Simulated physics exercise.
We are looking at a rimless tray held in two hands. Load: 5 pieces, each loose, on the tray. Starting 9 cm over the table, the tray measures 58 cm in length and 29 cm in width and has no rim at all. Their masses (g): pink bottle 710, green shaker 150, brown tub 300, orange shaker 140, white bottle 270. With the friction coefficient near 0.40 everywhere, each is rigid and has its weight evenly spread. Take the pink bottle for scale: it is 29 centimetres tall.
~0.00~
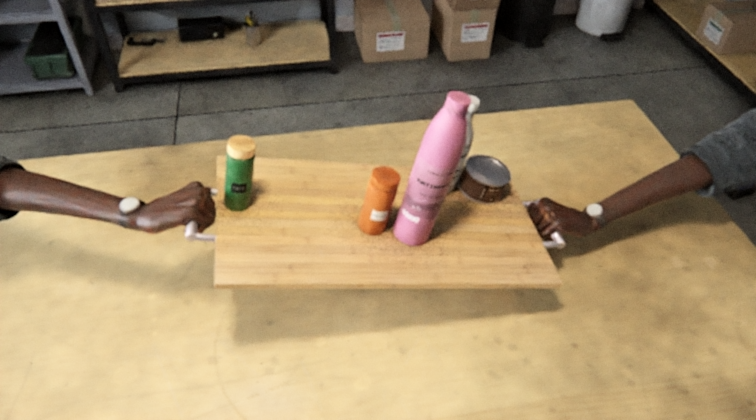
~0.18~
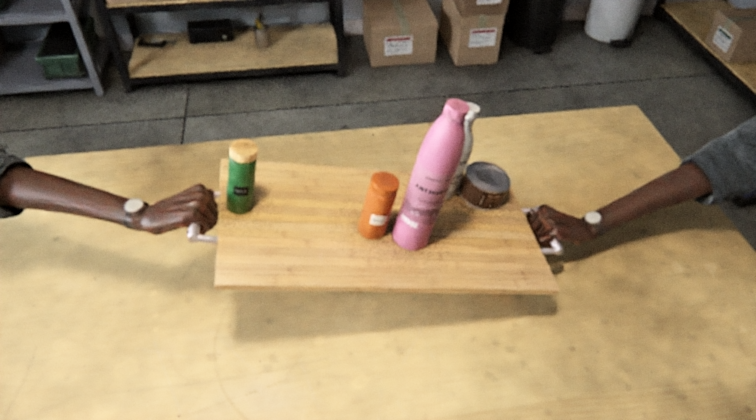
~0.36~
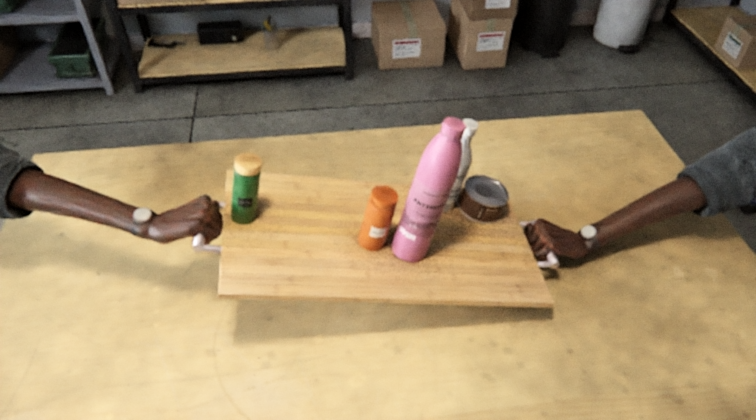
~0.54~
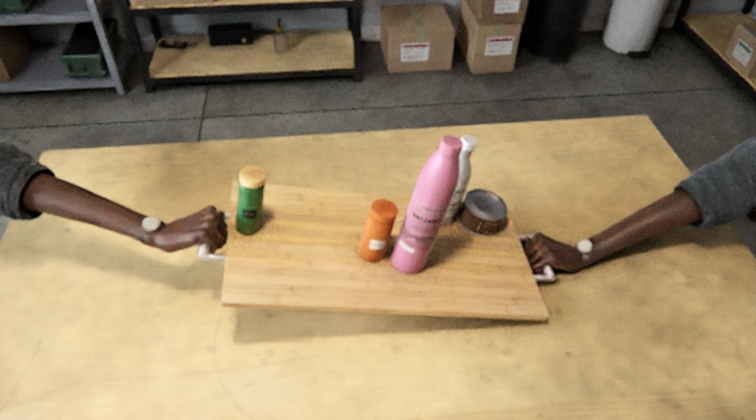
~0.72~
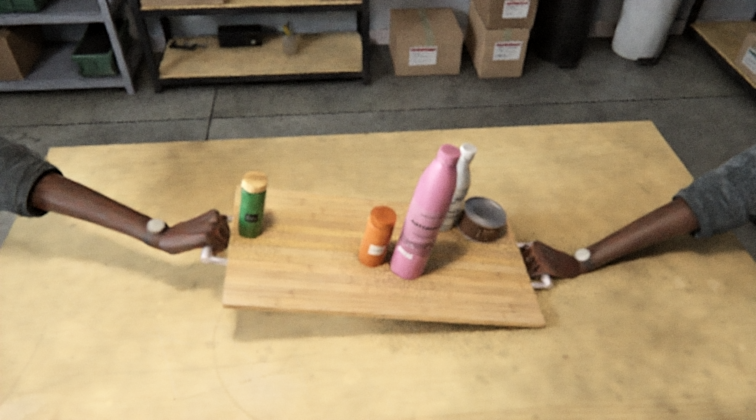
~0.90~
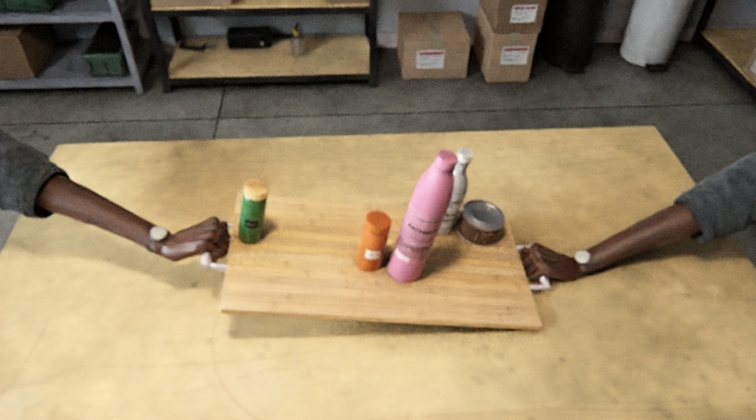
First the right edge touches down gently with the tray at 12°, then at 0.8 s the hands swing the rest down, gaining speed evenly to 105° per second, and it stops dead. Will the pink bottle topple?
No.
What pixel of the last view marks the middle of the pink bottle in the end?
Around pixel (402, 235).
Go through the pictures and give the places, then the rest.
Right edge 9 cm above the table; pink bottle (433, 172); green shaker (239, 174), in the first picture.
Right edge 8 cm above the table; orange shaker (378, 206), in the second picture.
Right edge 5 cm above the table; green shaker (246, 190); brown tub (483, 199), in the third picture.
Right edge 2 cm above the table; orange shaker (378, 231), in the fourth picture.
Right edge on the table, tray at 12°; green shaker (252, 206); brown tub (482, 220), in the fifth picture.
Right edge on the table, tray at 10°; pink bottle (424, 218); orange shaker (373, 242), in the sixth picture.
After 1.20 s, tray flat on the table; green shaker tipped 14° from how it sat; white bottle tipped 12° from how it sat.
After 1.70 s, tray flat on the table; green shaker now off the tray; pink bottle tipped 7° from how it sat near (411, 232); white bottle tipped 4° from how it sat.
At rest (3.2 s), off the tray and tipped over, green shaker; the other 4 in place, give or take 5 cm. In the last view, pink bottle near (402, 235).
